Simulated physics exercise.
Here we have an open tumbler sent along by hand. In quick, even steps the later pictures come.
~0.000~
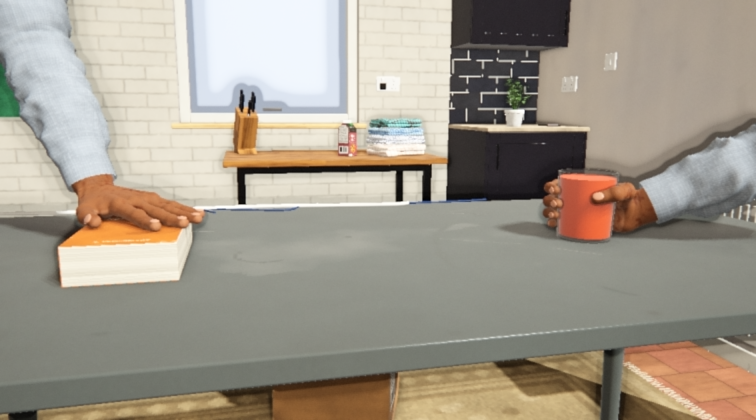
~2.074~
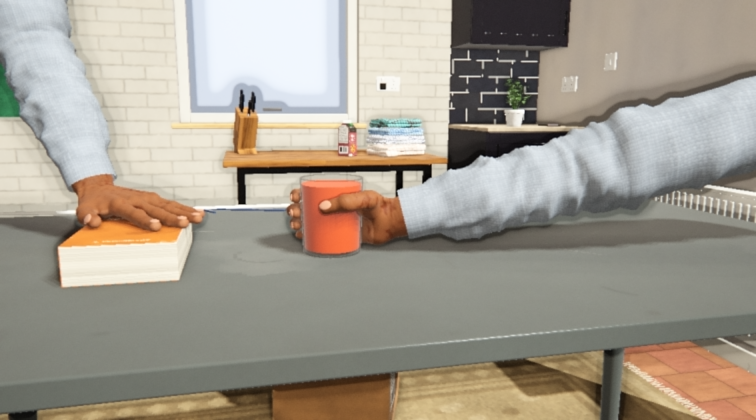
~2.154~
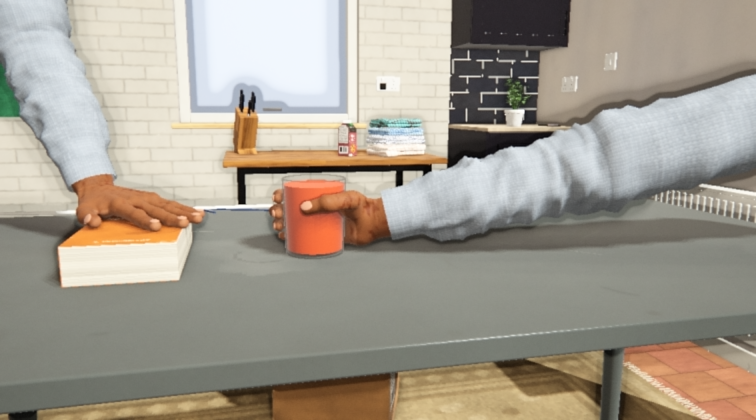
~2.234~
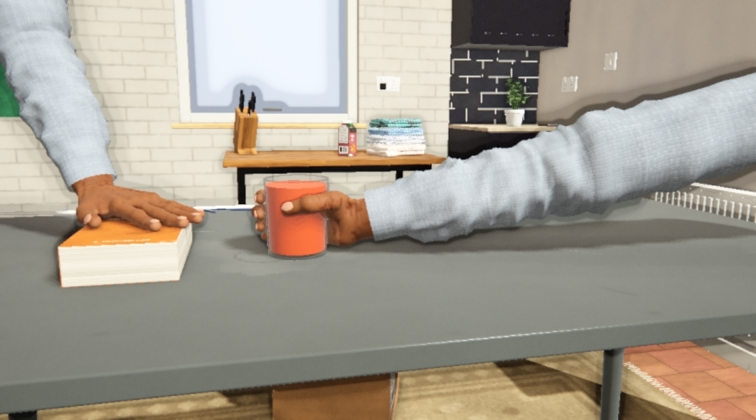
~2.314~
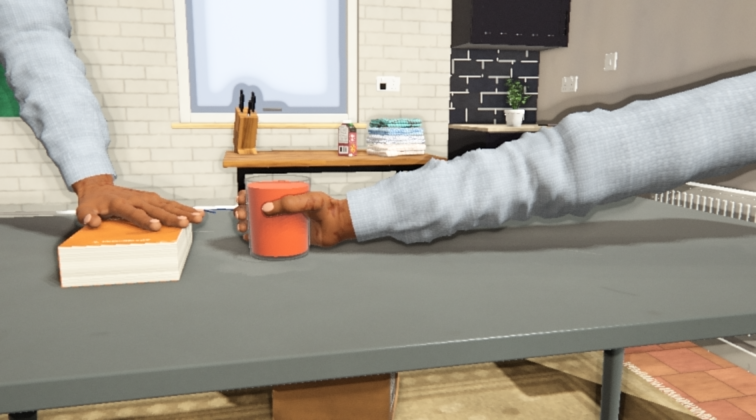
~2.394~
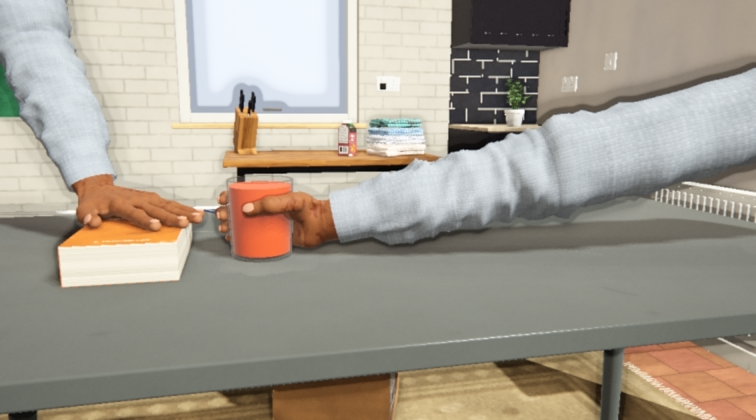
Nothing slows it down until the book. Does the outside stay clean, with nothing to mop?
No, some needs wiping.
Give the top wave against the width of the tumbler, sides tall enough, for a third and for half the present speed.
Peak: Around 10 in a hundred, then around 15 in a hundred.
After 2.6 s, the tumbler meets the book.
After 2.6 s, the tomato juice surges up the wall; a puddle lies under it.
After 3.9 s, the tumbler stands at the book; a puddle lies under it.
